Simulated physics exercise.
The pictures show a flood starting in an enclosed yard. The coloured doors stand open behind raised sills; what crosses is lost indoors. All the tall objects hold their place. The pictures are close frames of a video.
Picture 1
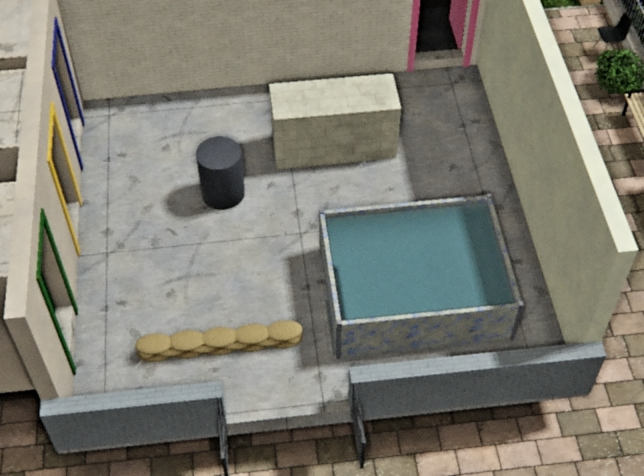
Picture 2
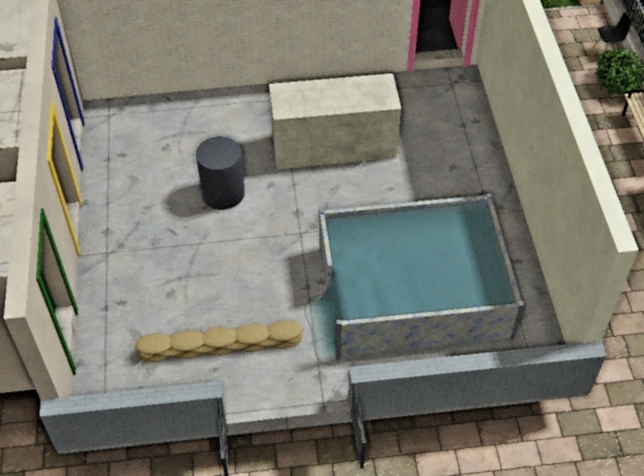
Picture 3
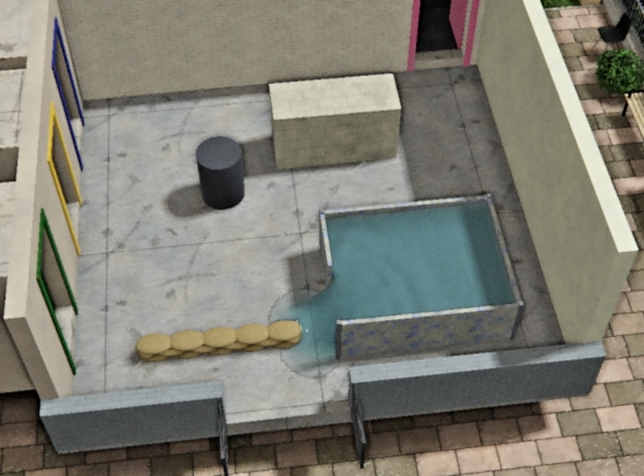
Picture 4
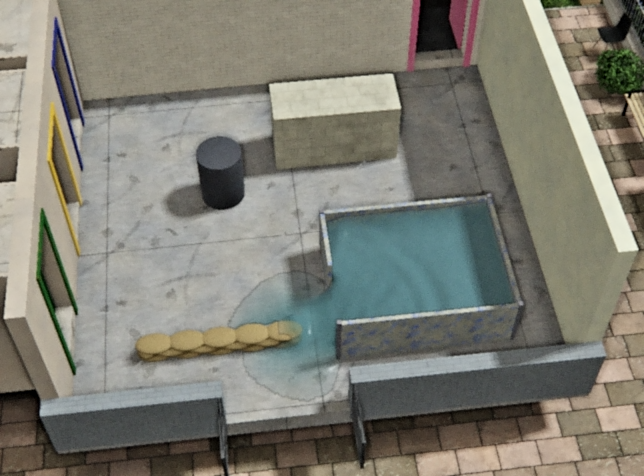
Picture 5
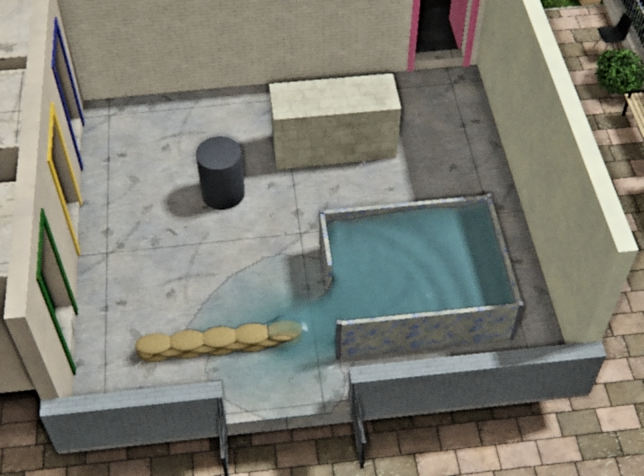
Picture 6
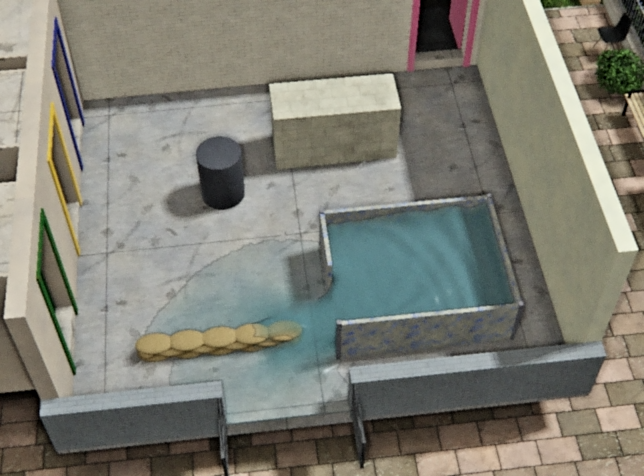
Water pours from a gap in the tank's left side and spreads left around the sandbags.
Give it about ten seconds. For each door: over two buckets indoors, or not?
One by one: The yellow door floods; the green door holds within the limit; the blue door holds within the limit; the pink door holds within the limit.
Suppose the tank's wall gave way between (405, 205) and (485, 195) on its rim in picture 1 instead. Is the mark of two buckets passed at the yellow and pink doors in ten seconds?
In short: The yellow one lets less in, the pink one floods.
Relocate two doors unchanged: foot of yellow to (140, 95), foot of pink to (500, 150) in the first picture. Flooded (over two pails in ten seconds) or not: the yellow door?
Then: Yellow floods.
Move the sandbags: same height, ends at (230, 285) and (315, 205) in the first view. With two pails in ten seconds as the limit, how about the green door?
One by one: The green one is over.
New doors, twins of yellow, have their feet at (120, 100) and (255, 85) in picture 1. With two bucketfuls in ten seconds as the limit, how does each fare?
In turn: Lets more in, stays under.
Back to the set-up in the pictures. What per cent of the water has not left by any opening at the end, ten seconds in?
I make it 72 per cent.
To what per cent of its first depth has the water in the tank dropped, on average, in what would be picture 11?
Some 72 per cent.
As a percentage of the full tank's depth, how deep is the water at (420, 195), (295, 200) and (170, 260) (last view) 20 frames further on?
In turn 0, 2 and 4 in a hundred.
A moment on, water covers 30 % of the floor; the yellow door not reached, the green door wet at the sill, nothing in, the blue door not reached, the pink door not reached.
Next, water covers 35 % of the floor; the yellow door under two buckets in, the green door wet at the sill, nothing in, the blue door not reached, the pink door not reached.
Then, water covers 45 % of the floor; the yellow door over two buckets in, the green door under two buckets in, the blue door wet at the sill, nothing in, the pink door not reached.
Later, water covers 60 % of the floor; the yellow door over two buckets in, the green door under two buckets in, the blue door wet at the sill, nothing in, the pink door not reached.
In the end, water covers 85 % of the floor; the yellow door over two buckets in, the green door under two buckets in, the blue door wet at the sill, nothing in, the pink door wet at the sill, nothing in.
